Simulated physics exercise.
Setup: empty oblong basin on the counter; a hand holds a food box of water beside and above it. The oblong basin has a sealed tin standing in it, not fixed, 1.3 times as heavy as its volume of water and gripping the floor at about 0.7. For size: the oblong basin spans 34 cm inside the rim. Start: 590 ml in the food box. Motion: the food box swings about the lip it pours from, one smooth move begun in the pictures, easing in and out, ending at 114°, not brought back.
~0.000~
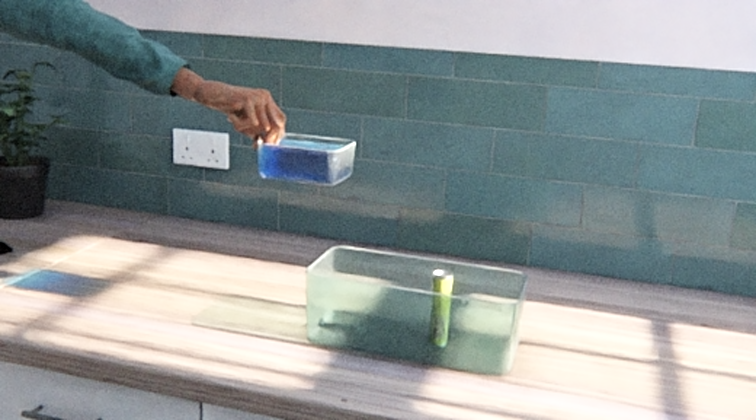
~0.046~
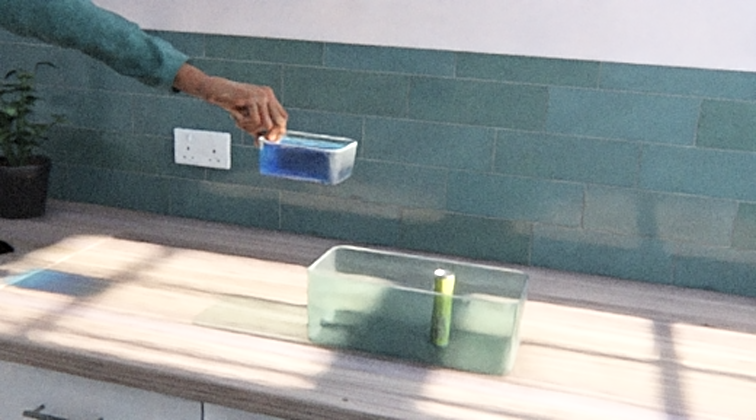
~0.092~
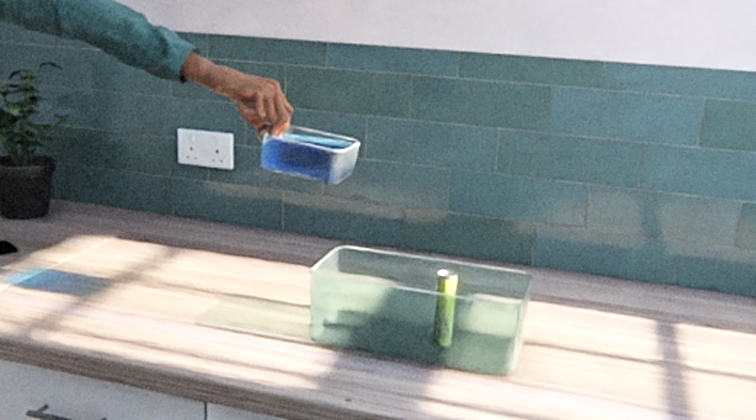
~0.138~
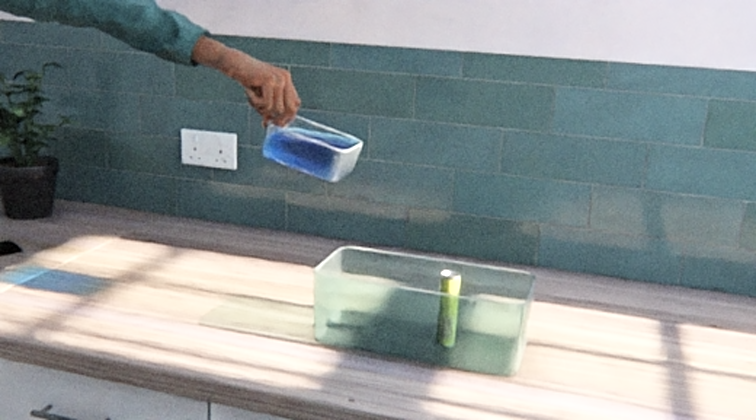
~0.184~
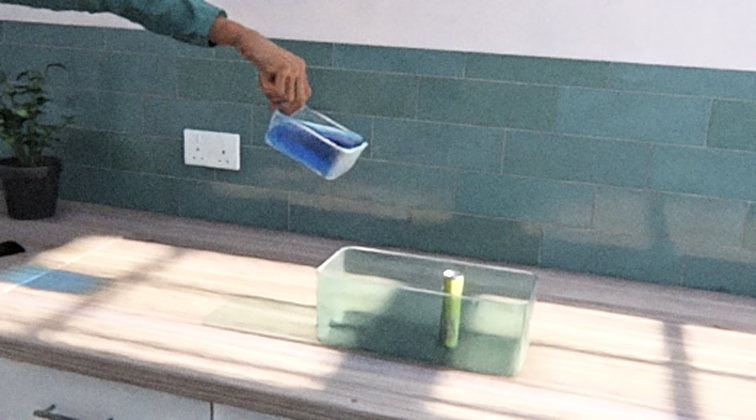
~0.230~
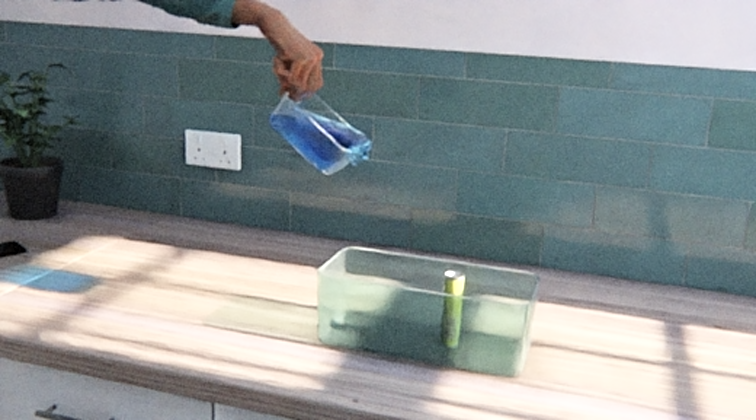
A hand tilts a clear box of blue water steadily rightward above an oblong basin.
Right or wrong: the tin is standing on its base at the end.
Wrong, it is lying on its side.
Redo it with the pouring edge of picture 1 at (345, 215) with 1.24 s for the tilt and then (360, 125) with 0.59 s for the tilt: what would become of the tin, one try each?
The tin stays vertical the first time and stays vertical the second time.
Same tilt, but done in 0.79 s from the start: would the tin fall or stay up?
Then the tin does not tip.
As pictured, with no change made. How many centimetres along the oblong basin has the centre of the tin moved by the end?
Looks like roughly 6.5 cm in total.
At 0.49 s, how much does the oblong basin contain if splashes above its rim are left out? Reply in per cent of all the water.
I'd put it near 12 percent.
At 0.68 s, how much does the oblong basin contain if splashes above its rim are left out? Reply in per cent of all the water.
Value: Approx. 90 %.
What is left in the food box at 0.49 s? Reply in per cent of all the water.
Fraction remaining: Approx. 14 per cent.
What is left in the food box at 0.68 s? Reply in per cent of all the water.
0 %.
After 0.49 s the tilt is 105° and 13 per cent is still to pour; the tin stands where it began.
After 0.68 s the tilt is 114° and 0 per cent is still to pour; the tin leans 8°.
After 0.88 s the tilt is 114° and 0 per cent is still to pour; the tin leans 22°.
After 1.10 s the tilt is 114° and 0 per cent is still to pour; the tin lies on its side.
In the end the tin lies on its side.
